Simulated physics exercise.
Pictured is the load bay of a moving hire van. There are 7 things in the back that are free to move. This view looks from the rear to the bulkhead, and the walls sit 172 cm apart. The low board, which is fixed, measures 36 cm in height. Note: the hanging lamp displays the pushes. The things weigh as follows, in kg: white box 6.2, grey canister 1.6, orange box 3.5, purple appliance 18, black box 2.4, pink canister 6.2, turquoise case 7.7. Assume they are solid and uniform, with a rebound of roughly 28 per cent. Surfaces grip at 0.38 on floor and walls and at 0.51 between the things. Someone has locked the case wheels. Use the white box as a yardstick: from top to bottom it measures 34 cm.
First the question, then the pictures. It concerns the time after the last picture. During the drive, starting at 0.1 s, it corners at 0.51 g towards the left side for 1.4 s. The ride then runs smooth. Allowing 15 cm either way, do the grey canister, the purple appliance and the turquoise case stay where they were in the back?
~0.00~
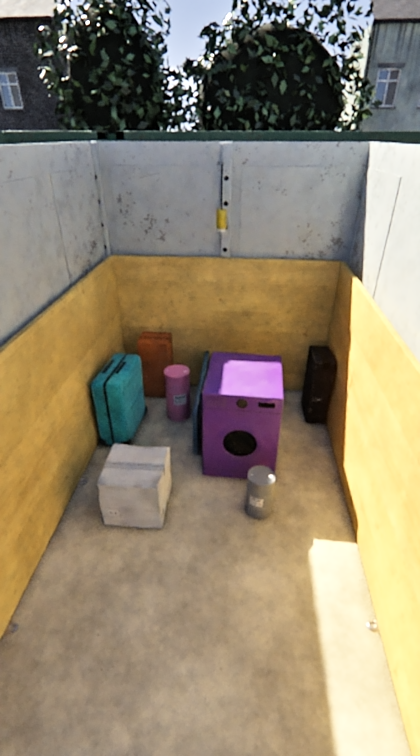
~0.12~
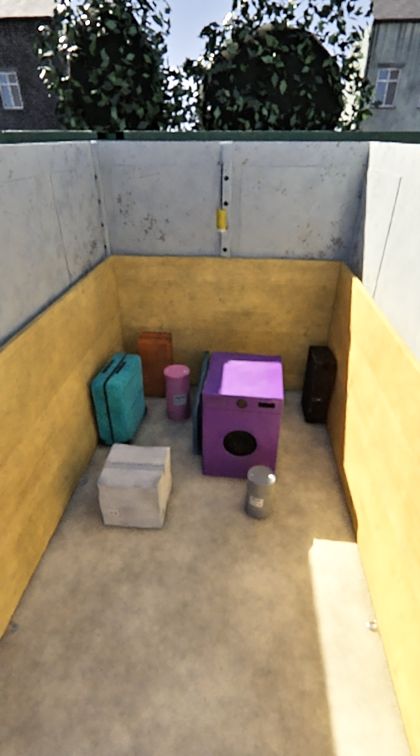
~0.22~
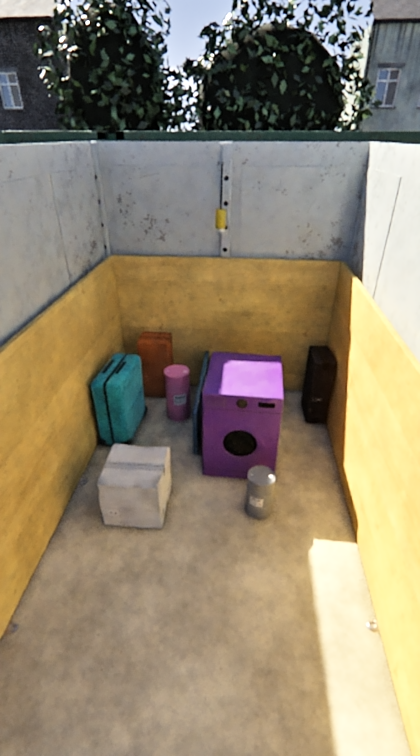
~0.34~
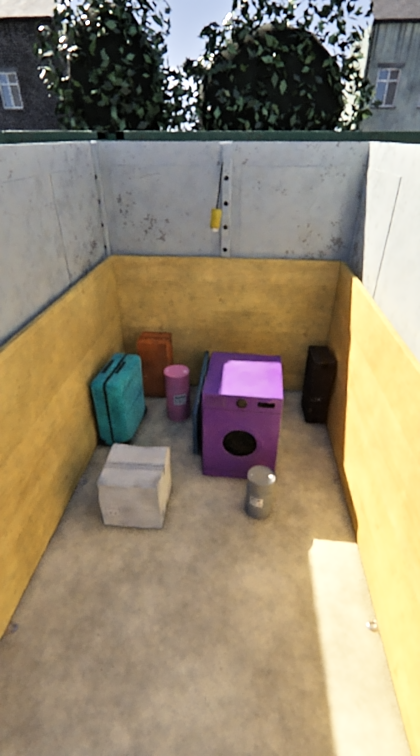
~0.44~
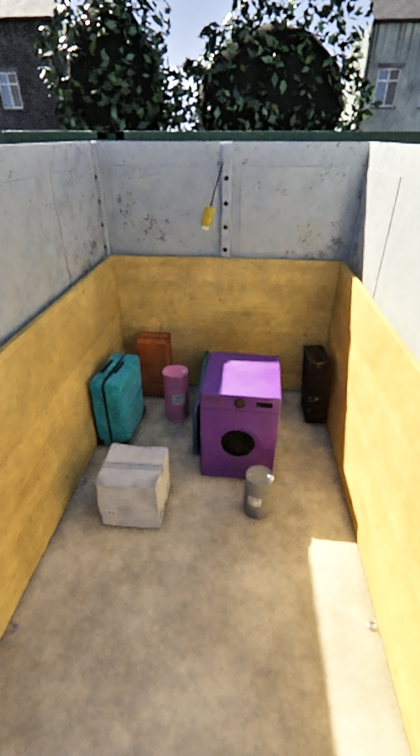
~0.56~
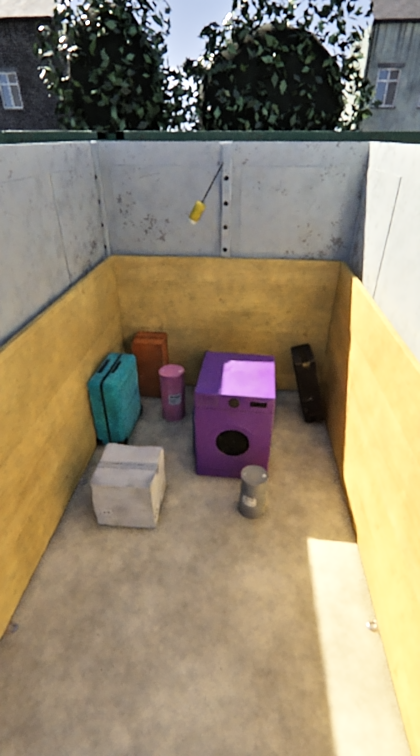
The grey canister is displaced; the purple appliance remains in place; the turquoise case remains in place.
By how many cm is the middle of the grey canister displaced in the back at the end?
About 72 cm.
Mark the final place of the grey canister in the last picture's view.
It ends up at about (141, 485).
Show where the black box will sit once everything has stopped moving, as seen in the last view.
Its centre ends close to (240, 407) in the last view.
Around 0.76 s, push 0.51 g left; grey canister shifted 13 cm near (238, 491); purple appliance shifted 7 cm near (233, 414); turquoise case shifted 4 cm near (116, 398).
Around 0.96 s, push 0.51 g left; grey canister shifted 27 cm near (214, 490); purple appliance shifted 7 cm near (233, 414); turquoise case shifted 4 cm near (116, 398).
Around 1.26 s, push 0.49 g left; grey canister shifted 59 cm near (161, 487); purple appliance shifted 7 cm near (233, 414); turquoise case shifted 4 cm near (116, 398).
Finally (3.4 s), on their side or leaning hard in the back, black box; not toppled but over 15 cm from the start, white box, grey canister, orange box and pink canister; the other 2 still in place (within 15 cm). In the last view, grey canister near (141, 485), purple appliance near (233, 414).
